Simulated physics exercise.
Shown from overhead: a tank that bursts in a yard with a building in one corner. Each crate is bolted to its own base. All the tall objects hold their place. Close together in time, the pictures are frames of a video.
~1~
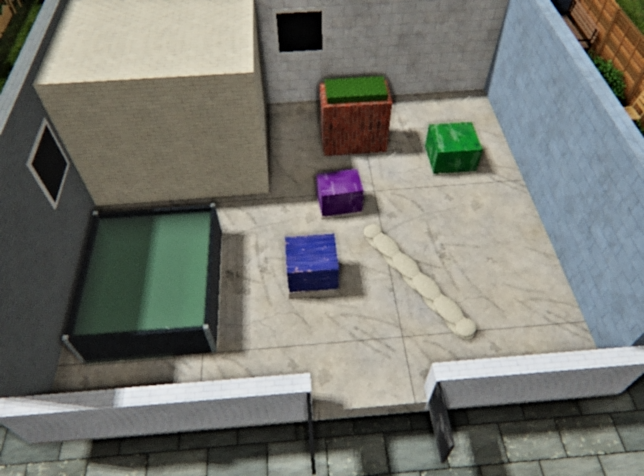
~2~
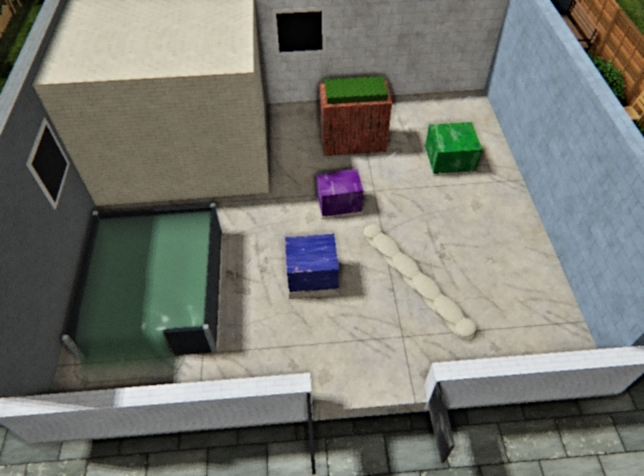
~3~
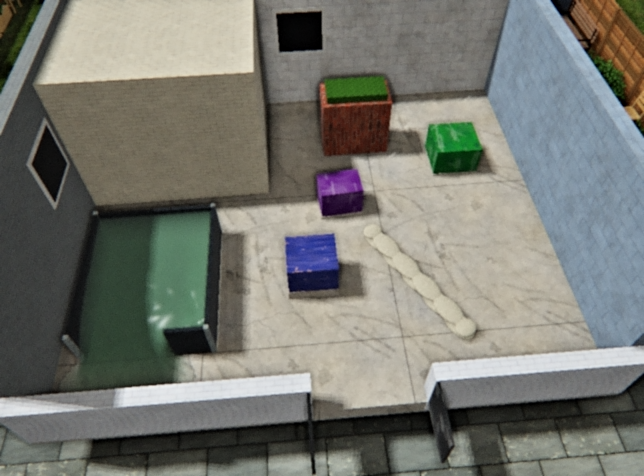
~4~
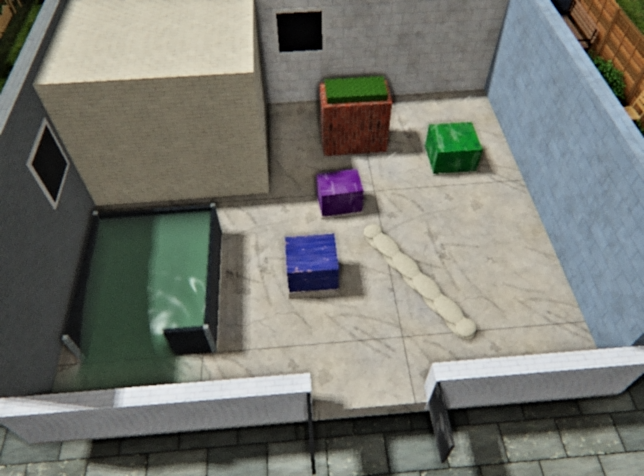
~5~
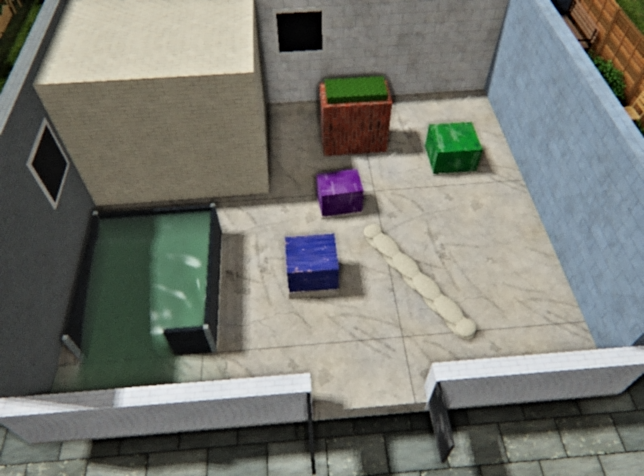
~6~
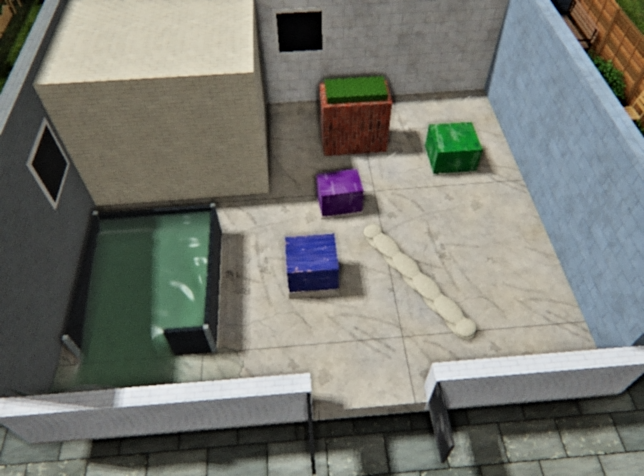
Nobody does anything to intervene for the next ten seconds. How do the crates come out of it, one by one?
In order: The blue crate remains moisture-free; the green crate picks up moisture; the purple crate picks up moisture.
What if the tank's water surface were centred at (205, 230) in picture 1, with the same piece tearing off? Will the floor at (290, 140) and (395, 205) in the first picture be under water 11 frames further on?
Taking the spots in order: Bare, bare.
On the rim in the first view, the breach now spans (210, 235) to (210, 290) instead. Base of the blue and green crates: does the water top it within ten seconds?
My reading: Blue gets drenched, green gets drenched.
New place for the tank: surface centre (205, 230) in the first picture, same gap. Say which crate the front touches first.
Blue crate.
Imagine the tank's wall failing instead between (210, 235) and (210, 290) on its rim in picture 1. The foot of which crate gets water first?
The blue-painted one.
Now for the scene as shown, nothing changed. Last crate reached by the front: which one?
That's the one in green.
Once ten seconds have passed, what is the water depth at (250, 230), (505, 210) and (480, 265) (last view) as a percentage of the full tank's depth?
8, 4 and 4 in a hundred, in turn.
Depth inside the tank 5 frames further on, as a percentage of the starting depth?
About 64 %.
A moment on, water covers 15 % of the floor; the blue crate not reached, the green crate not reached, the purple crate not reached.
Next, water covers 25 % of the floor; the blue crate water round its plinth, the green crate not reached, the purple crate not reached.
Then, water covers 40 % of the floor; the blue crate water round its plinth, the green crate not reached, the purple crate water round its plinth.
Later, water covers 65 % of the floor; the blue crate water round its plinth, the green crate water round its plinth, the purple crate water round its plinth.
In the end, water covers 90 % of the floor; the blue crate stayed above the water, the green crate was topped, the purple crate was topped.
